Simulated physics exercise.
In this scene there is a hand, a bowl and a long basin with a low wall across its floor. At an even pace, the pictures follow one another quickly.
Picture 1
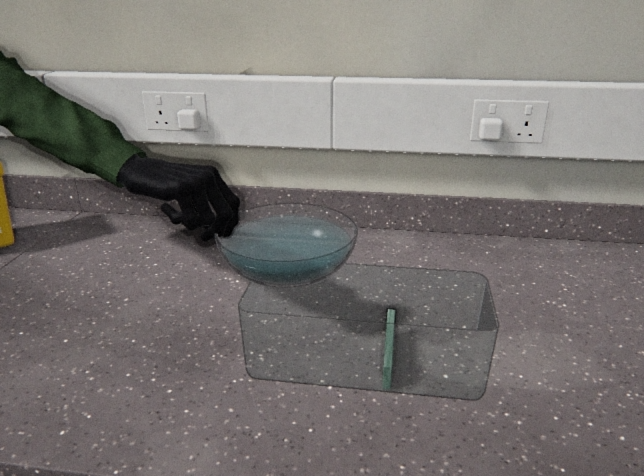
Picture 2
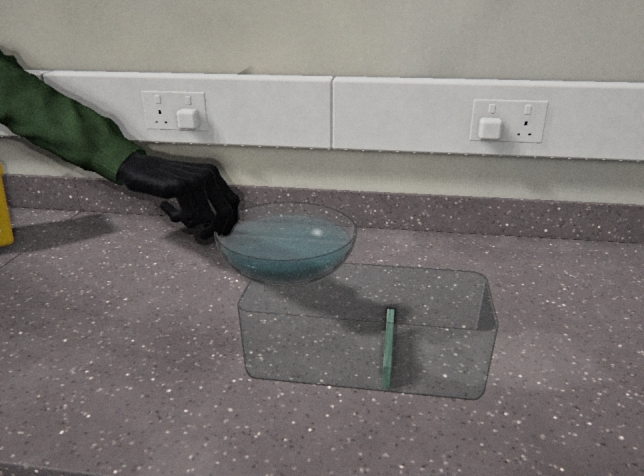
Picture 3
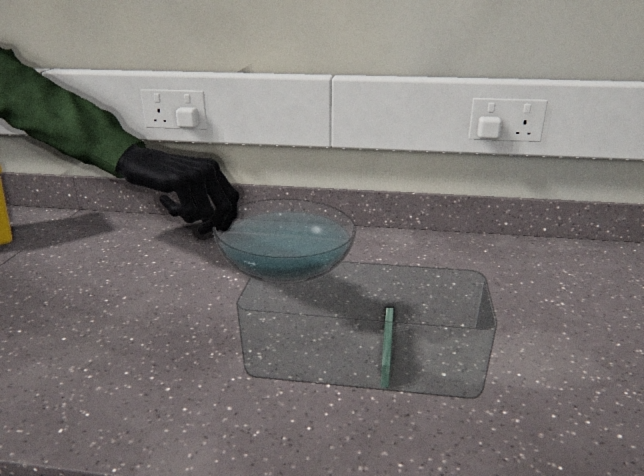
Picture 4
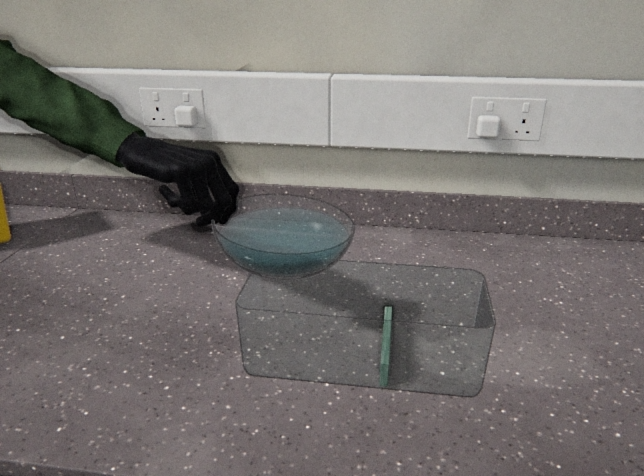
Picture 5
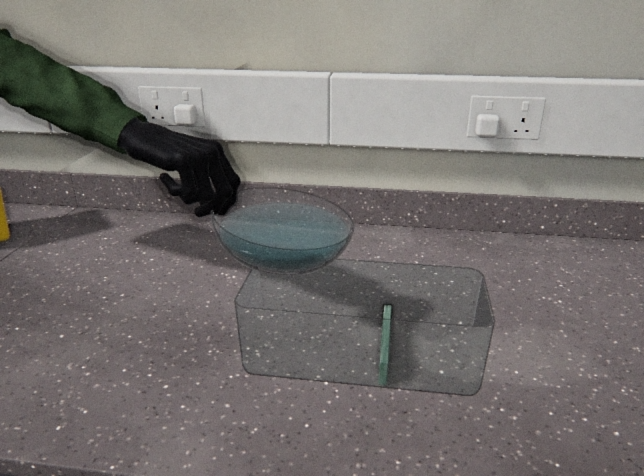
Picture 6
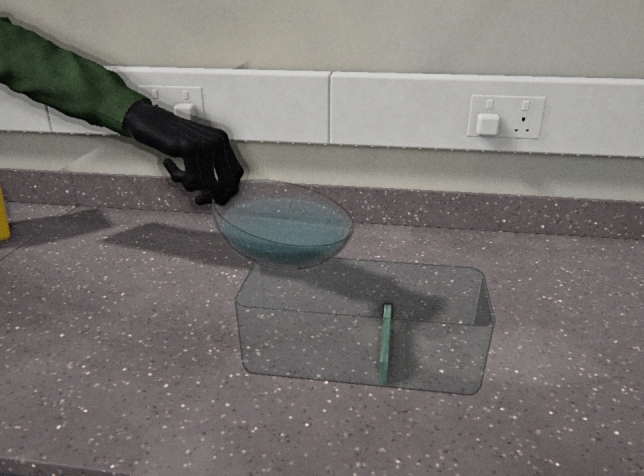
A black-gloved hand held a clear bowl of bluish liquid above a long see-through basin with a low green wall inside, then slowly raised the bowl's left side, tilting it gently toward the right.
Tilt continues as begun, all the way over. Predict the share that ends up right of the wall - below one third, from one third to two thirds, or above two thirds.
The share is above two thirds.
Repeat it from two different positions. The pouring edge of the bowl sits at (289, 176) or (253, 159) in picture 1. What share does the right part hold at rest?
It comes out at around 35 percent and then around 10 percent.
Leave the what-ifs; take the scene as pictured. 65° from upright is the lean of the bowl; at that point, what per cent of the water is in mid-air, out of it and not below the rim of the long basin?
Close to 45 in a hundred.
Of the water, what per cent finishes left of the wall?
That works out near 20 in every hundred.
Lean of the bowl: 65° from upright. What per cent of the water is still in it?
About 35 % remains.
A moment on, the bowl is tipped part way and 35 per cent is still to pour, 3 is left of the wall and 16 right of it.
Next, the bowl is tipped on its side and 1 per cent is still to pour, 8 is left of the wall and 81 right of it.
Then the bowl is tipped on its side and 0 per cent is still to pour, 16 is left of the wall and 83 right of it.
Later the bowl is tipped on its side and 0 per cent is still to pour, 20 is left of the wall and 79 right of it.
At rest 20 per cent lies left of the wall, 79 right of it and 1 outside.
